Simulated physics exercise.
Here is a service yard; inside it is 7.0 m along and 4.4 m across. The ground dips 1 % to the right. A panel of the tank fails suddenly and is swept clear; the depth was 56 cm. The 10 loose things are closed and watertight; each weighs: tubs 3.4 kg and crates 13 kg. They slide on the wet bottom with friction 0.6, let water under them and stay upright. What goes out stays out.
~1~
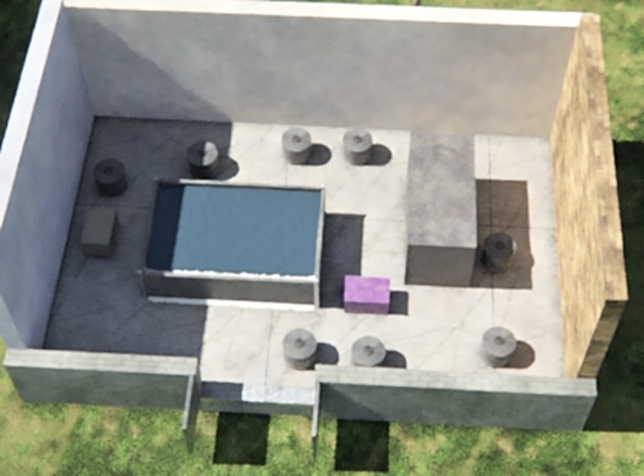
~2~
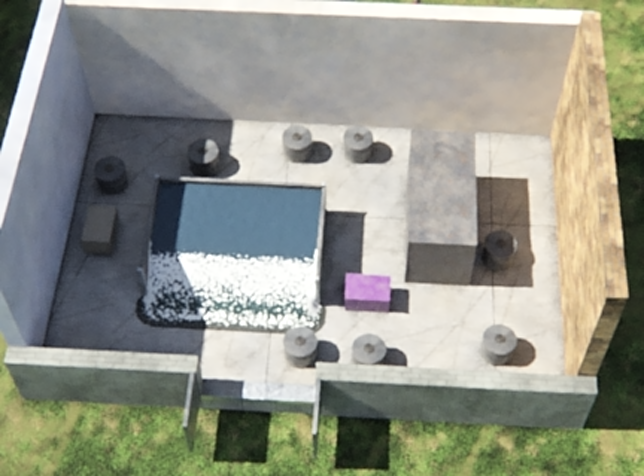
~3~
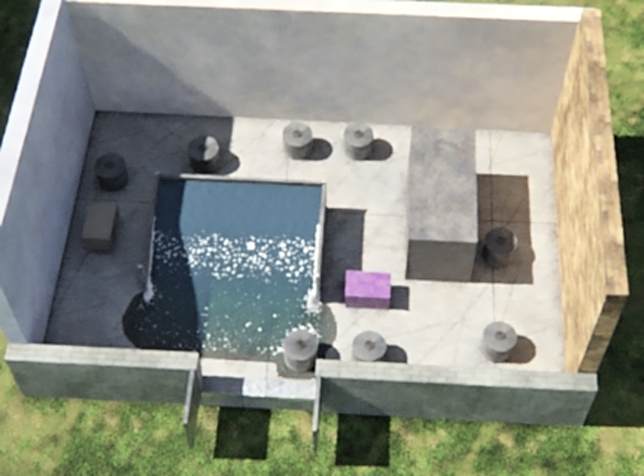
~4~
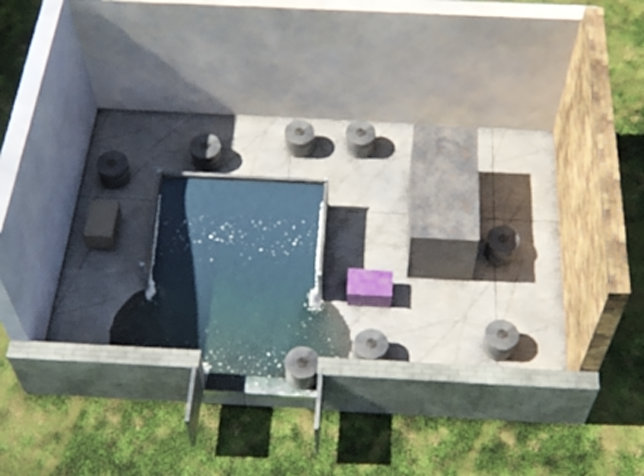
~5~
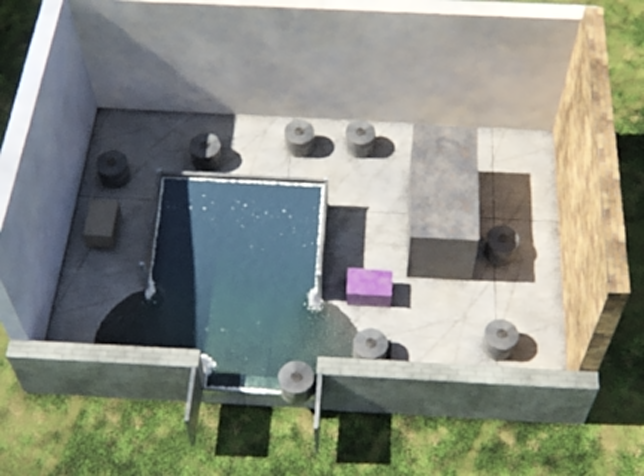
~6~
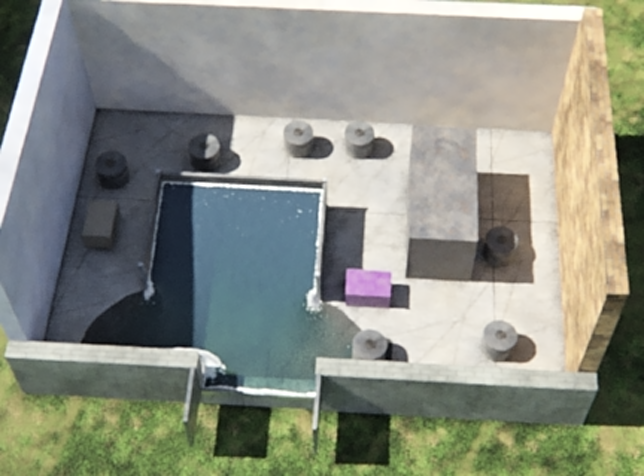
In a walled yard, water bursts from a tank's front and sweeps one tub away.
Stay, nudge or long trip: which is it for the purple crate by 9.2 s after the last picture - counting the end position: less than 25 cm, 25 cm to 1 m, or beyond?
Purple crate holds its place.
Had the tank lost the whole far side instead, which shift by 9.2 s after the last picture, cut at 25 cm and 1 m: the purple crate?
In that case the purple crate slides a little.
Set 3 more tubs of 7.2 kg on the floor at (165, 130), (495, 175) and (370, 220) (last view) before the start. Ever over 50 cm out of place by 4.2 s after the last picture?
In that order: Past it, less, short of it.
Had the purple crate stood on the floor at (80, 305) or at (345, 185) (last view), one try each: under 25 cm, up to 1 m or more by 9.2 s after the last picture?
In that order: It ends far away; it holds its place.
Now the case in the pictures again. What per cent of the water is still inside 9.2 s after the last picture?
Some 48 per cent remains.
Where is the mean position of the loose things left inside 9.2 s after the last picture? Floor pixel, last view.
At about (396, 198).
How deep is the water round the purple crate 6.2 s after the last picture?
Roughly 1 cm.
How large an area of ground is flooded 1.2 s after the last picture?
Some 11.5 m2.
Then, 1.2 s after the last picture the purple crate is near (369, 283), 0.0 m from its start, aground; 1 of 10 are out; 0 afloat.
Then, 3.8 s after the last picture the purple crate is near (369, 283), 0.0 m from its start, aground; 1 of 10 are out; 3 afloat.
Then, 6.2 s after the last picture the purple crate is near (369, 283), 0.0 m from its start, aground; 1 of 10 are out; 3 afloat.
Then, 9.2 s after the last picture the purple crate is near (369, 283), 0.0 m from its start, aground; 1 of 10 are out; 6 afloat.
